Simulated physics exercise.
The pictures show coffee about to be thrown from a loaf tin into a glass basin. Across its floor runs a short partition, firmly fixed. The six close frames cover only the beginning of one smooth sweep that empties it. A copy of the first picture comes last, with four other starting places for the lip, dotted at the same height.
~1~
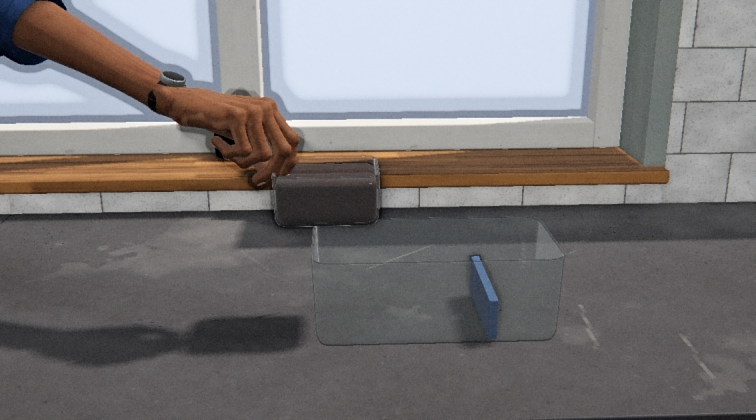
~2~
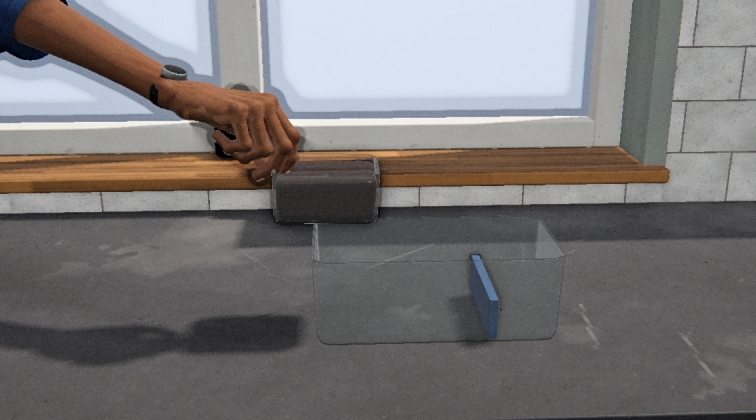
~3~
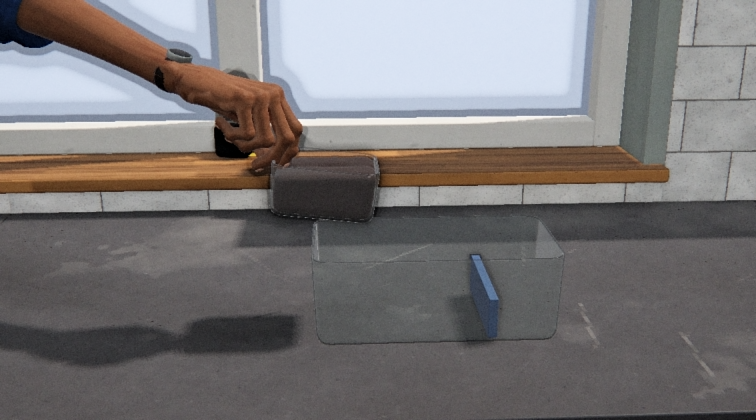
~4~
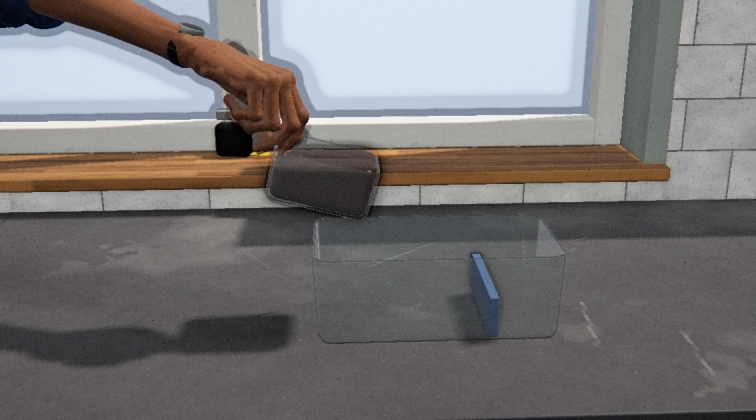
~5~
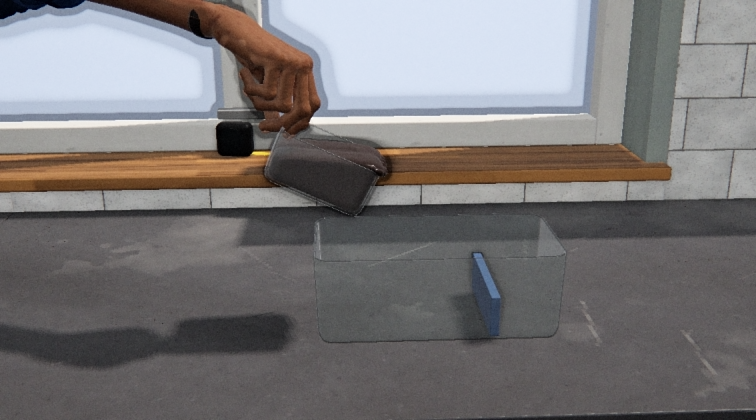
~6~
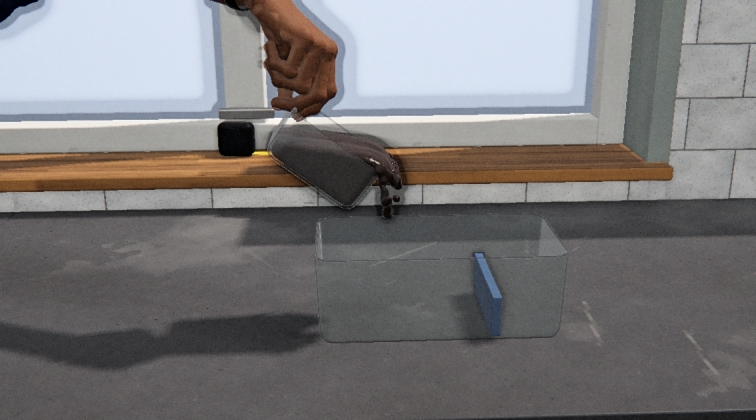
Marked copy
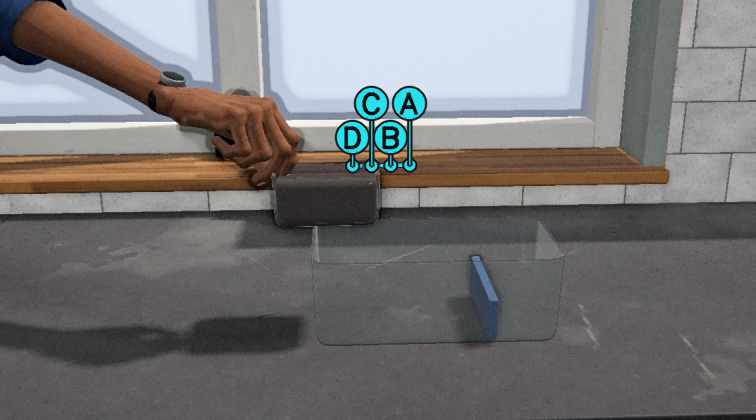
On a dark countertop by a window, a hand tilted a small container rightward above a clear basin with a short blue divider inside, and dark brown liquid began running over its lip.
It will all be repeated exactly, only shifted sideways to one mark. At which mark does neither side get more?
I would pick dot A.
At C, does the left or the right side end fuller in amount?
More ends on the left.
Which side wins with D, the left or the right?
The left side.
In cyan, A at (409, 165); B at (390, 165); C at (371, 165); D at (352, 165).
Choosing A, about 48 % ends left of the wall and 50 % right of it.
Choosing B, about 86 % ends left of the wall and 13 % right of it.
Choosing C, about 95 % ends left of the wall and 2 % right of it; 3 % is lost outside.
Choosing D, about 95 % ends left of the wall and 4 % right of it.
